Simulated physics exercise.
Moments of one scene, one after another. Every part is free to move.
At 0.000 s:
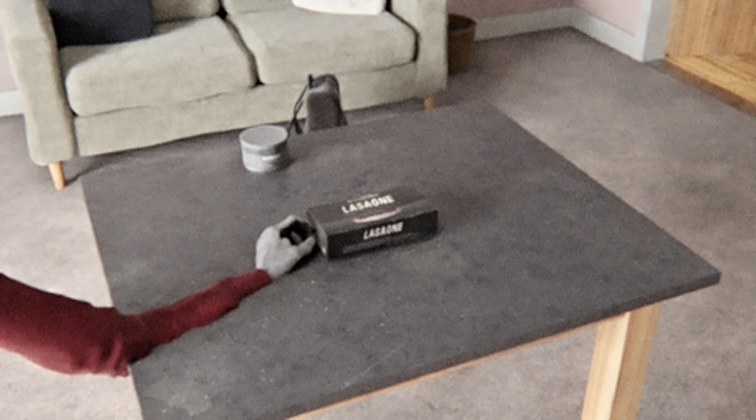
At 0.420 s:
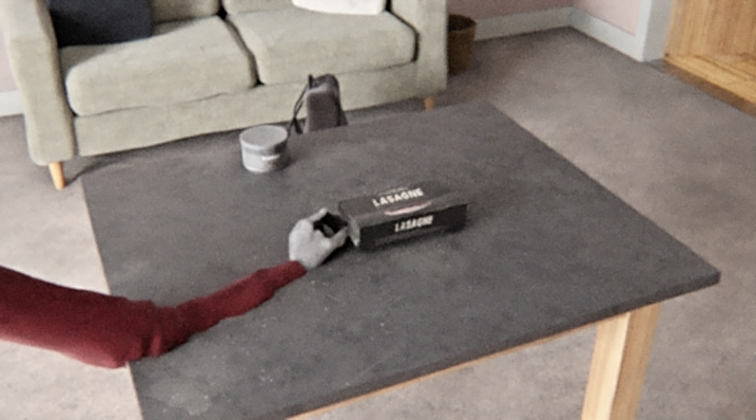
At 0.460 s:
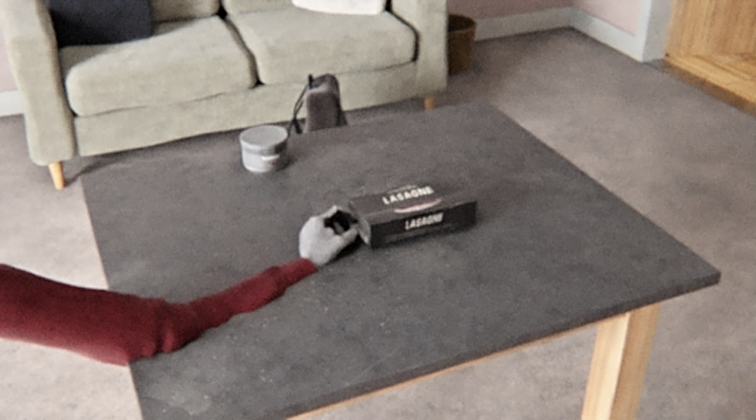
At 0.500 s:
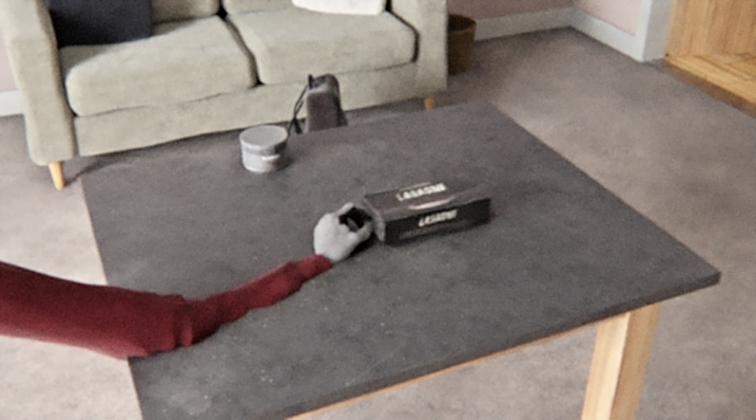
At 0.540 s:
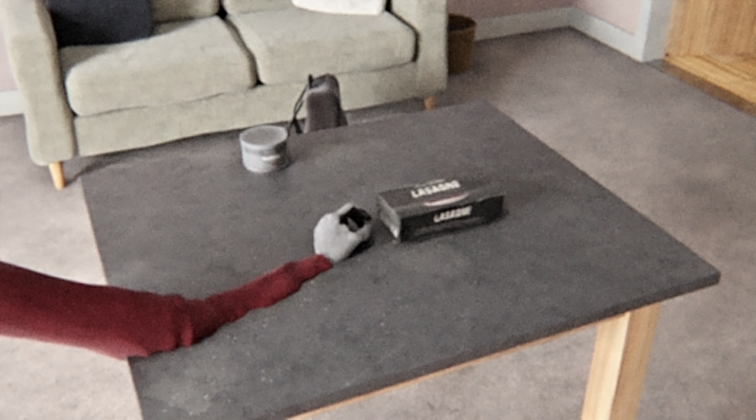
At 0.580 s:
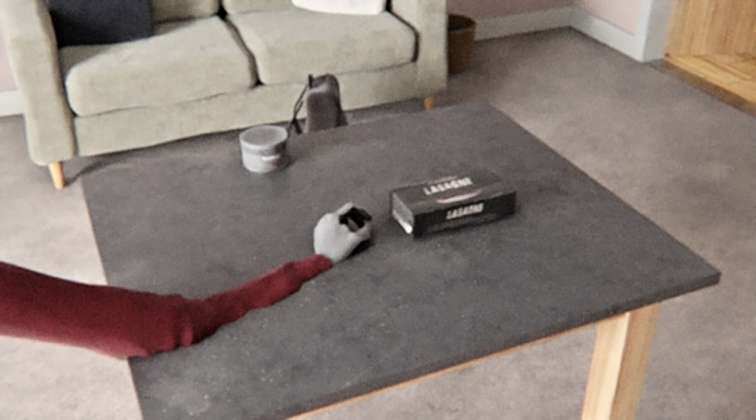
An arm in a dark red sleeve with a grey hand reaches in from the left over a dark grey table, seen from above at an angle in a carpeted living room. A black lasagne box lies near the table's middle, with a round grey tub behind it to the left and a pale green sofa beyond. The hand pushes the box rightward and slightly away, then stays back as the box slides a little farther, the camera still.
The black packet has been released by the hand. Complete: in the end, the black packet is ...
... on the table.
Around 0.68 s, black packet displaced a little near (476, 196).
Around 0.78 s, black packet displaced about its own width near (489, 193).
Finally (1.3 s), moved from the start, black packet. Final places as the last picture's camera would see them, black packet near (492, 192).
